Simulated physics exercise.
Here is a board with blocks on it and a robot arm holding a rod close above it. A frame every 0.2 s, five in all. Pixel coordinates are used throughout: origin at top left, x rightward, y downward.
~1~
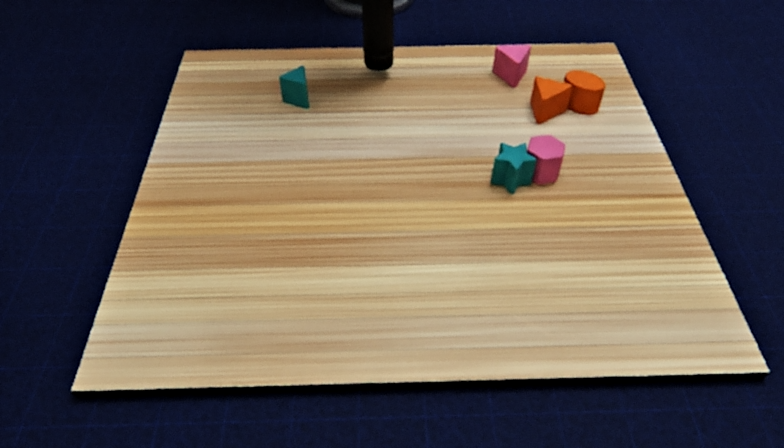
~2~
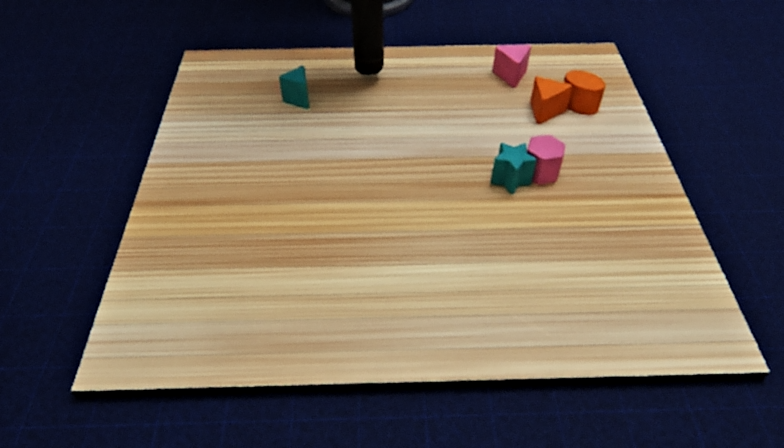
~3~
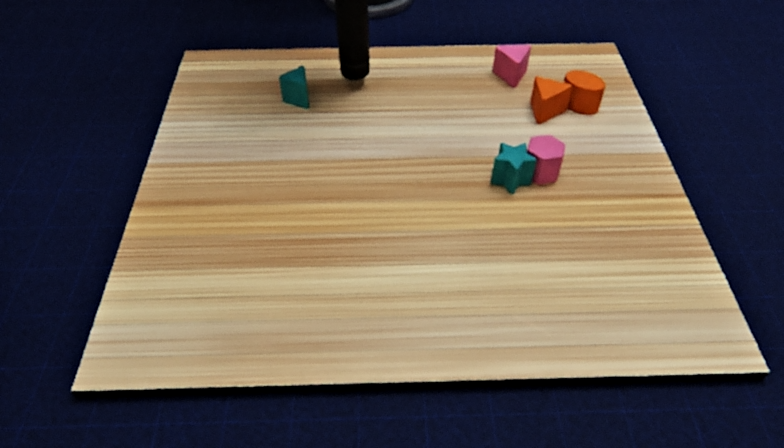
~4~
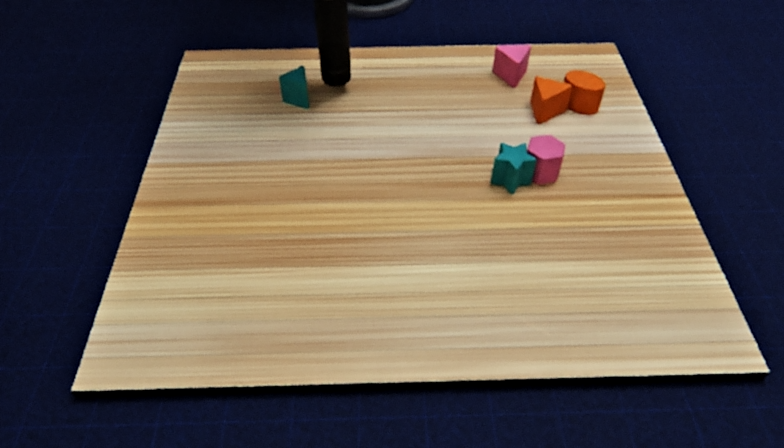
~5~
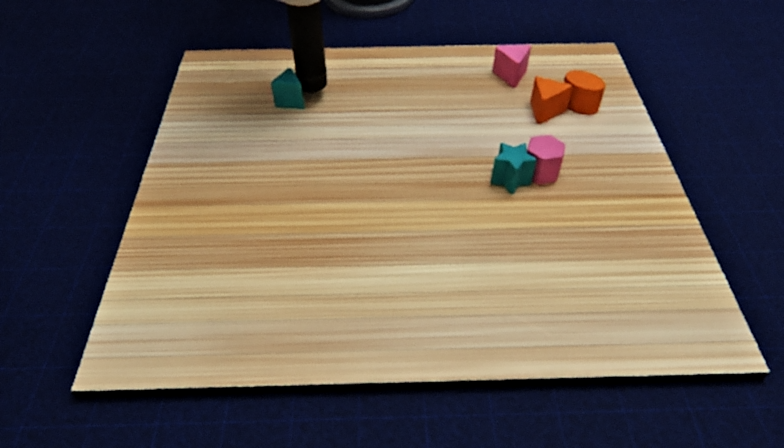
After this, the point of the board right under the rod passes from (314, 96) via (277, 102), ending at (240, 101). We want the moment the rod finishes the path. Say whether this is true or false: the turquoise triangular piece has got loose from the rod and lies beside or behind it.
The statement is correct.
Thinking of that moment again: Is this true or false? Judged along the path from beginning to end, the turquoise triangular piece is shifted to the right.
False
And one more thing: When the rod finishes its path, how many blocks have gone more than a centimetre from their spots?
Counting only shifts above 1 cm, I get one block.
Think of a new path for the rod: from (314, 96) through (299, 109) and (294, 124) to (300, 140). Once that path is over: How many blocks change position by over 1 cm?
Just one will move.
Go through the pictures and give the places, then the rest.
In the first frame, rod tip (379, 64); block tops, turquoise triangular piece (296, 75).
In the second frame, rod (369, 67); blocks unchanged.
In the third frame, rod (355, 72); blocks unchanged.
In the fourth frame, rod (336, 78); blocks unchanged.
In the fifth frame, rod (313, 85); turquoise triangular piece (287, 77).
On the path given first. Halfway along, rod (275, 91); turquoise triangular piece (248, 84).
At the end, rod (238, 90); turquoise triangular piece (219, 89), turned 40° anticlockwise.
